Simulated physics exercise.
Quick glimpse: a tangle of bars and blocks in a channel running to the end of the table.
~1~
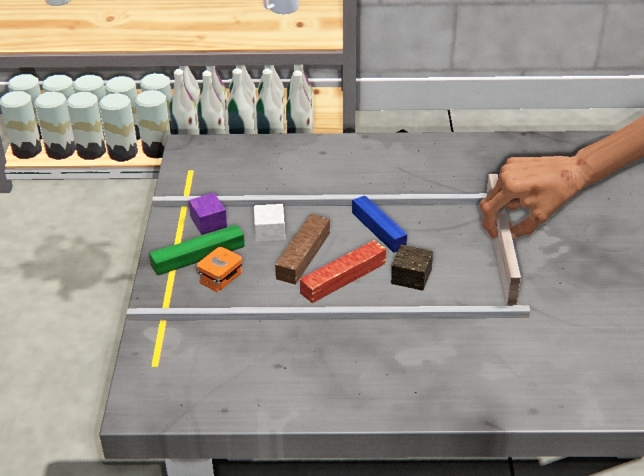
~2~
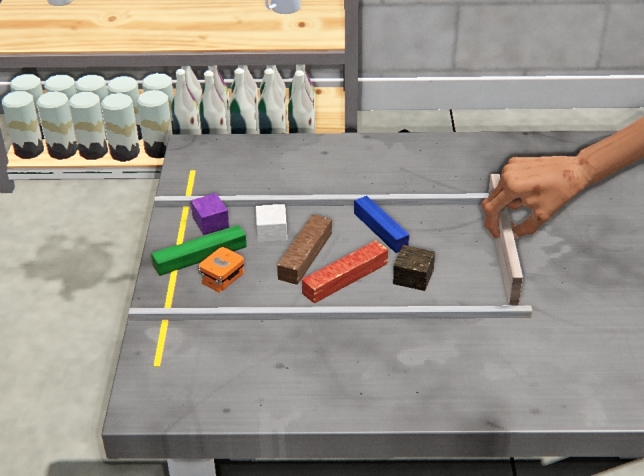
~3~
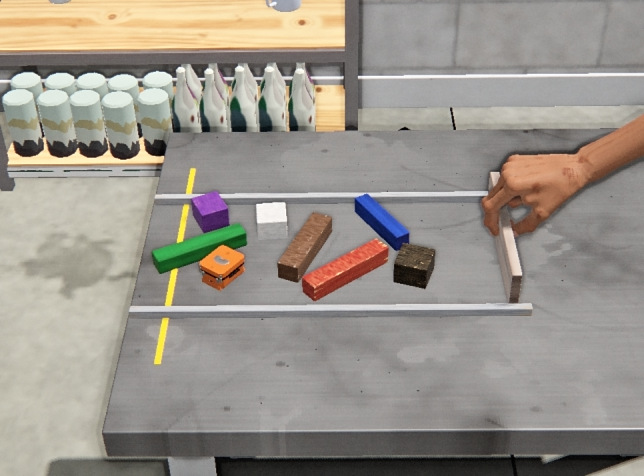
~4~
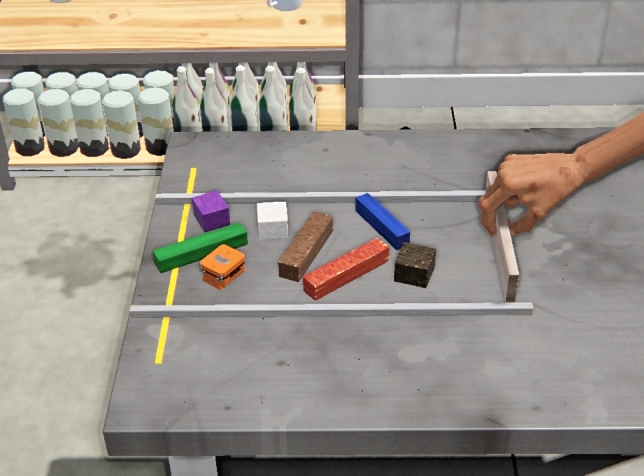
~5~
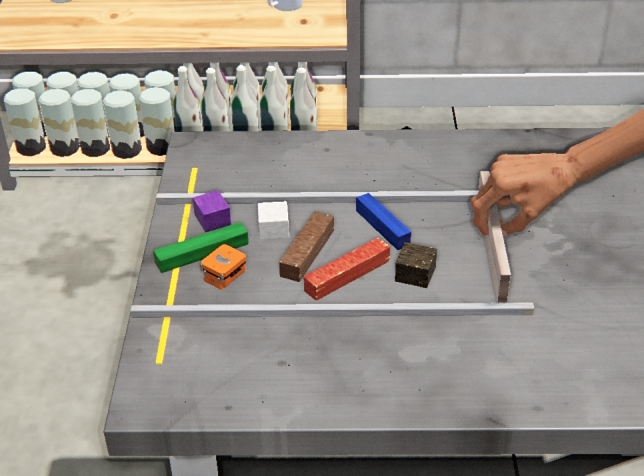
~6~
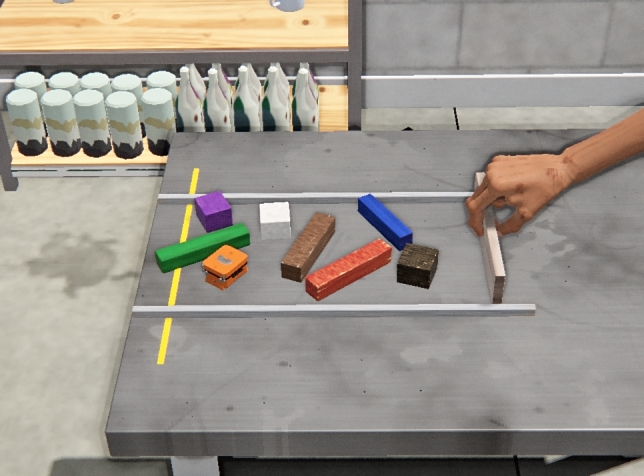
A hand gripping an upright board slides it slightly left between two rails, while the colored bars and blocks stay still.
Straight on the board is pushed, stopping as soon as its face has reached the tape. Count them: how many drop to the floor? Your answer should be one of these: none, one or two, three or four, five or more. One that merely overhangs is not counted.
The count is five or more.
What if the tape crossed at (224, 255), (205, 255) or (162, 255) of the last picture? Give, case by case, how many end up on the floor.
Down on the floor: 1, 3 and 6.
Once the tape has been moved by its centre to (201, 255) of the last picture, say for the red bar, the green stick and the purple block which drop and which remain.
As for the red bar, it keeps its place; the green stick ends up falling; the purple block ends up falling.
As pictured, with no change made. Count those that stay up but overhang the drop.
You'd get 0.
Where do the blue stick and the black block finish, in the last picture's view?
Listed as asked: First (177, 221), and then (158, 274).
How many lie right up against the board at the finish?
It ends up touching 2.
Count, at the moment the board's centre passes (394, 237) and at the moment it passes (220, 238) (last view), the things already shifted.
Well, it's 3 at the first one and 8 at the second.
Soon after, none off yet; green stick at rest near (203, 248); purple block at rest near (214, 212); orange case at rest near (226, 268).
After that, none off yet; green stick displaced a little near (193, 243); purple block displaced about its own width near (196, 208); orange case displaced about its own width near (198, 272).
In the end, the number that fall off is five or more; gone, red bar, brown bar, white block, orange case, purple block and green stick.
